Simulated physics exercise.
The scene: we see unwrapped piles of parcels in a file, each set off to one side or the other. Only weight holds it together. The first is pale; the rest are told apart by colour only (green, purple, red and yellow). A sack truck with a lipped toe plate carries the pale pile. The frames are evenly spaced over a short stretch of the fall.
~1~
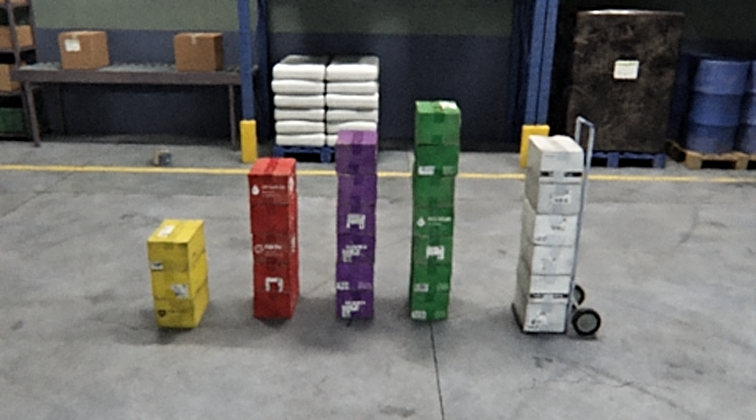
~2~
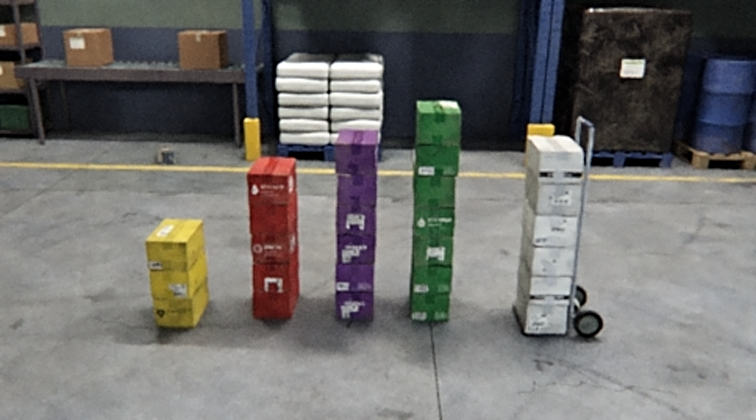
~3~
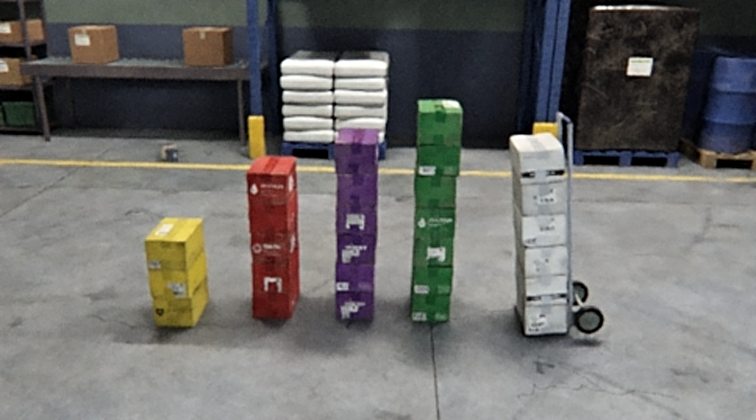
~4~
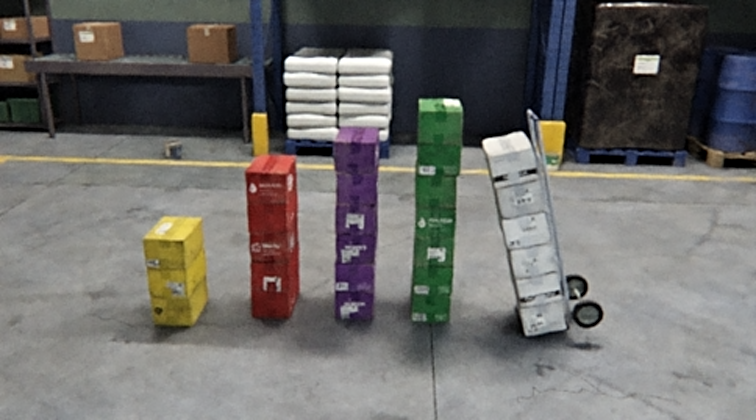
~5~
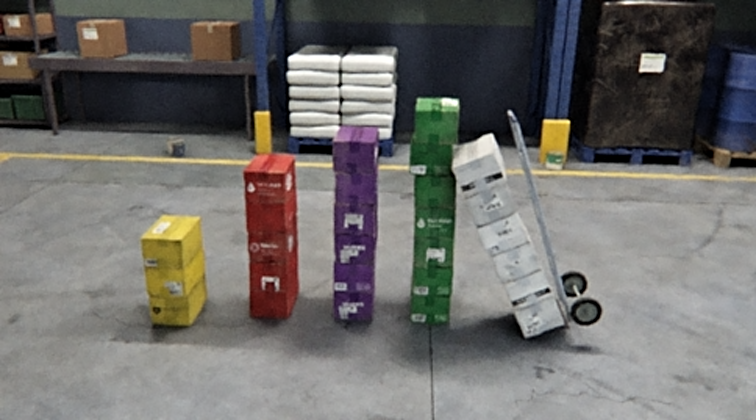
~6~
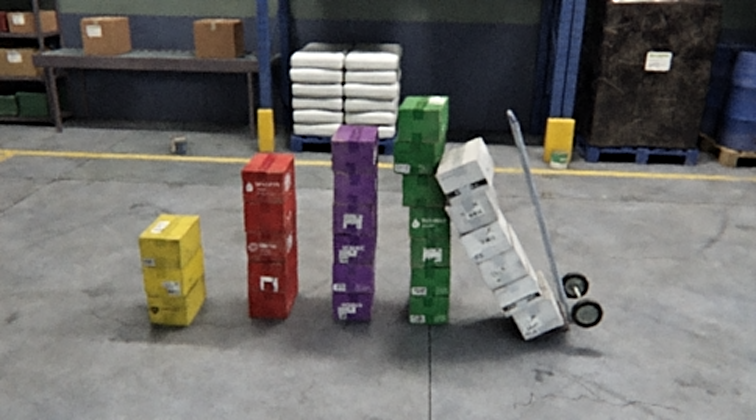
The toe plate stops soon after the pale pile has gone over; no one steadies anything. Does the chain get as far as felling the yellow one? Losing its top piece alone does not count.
The yellow pile gets wrecked.
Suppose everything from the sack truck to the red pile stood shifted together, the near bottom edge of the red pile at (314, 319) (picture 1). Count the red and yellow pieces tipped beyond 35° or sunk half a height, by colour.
Down at the end: Red 5, yellow 2.
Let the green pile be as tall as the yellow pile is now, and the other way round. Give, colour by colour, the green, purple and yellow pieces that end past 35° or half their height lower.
The counts are green 0, purple 0, yellow 0.
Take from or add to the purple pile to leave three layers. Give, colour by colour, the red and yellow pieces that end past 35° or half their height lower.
Pile by pile, red 5, yellow 3.
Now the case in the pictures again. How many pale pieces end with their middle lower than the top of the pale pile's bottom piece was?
It comes to 5.
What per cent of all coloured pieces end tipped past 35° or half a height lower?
Some 95 per cent of them.
Soon after the last picture, 6 of the pale pile down; none of the 3 yellow parcels down (0 of 21 in all colours); top yellow parcel unmoved; top green parcel leaning clearly.
A little later, 6 of the pale pile down; none of the 3 yellow parcels down (14 of 21 in all colours); top yellow parcel shifted a little; top green parcel leaning well over, some two heights lower.
Later still, 6 of the pale pile down; 2 of the 3 yellow parcels down (20 of 21 in all colours); top yellow parcel on its side; top red parcel on its side.
At rest, 6 of the pale pile down; 2 of the 3 yellow parcels down (20 of 21 in all colours); top yellow parcel on its side; top red parcel upside down. As the last picture would show them, middles, top yellow parcel near (42, 299).
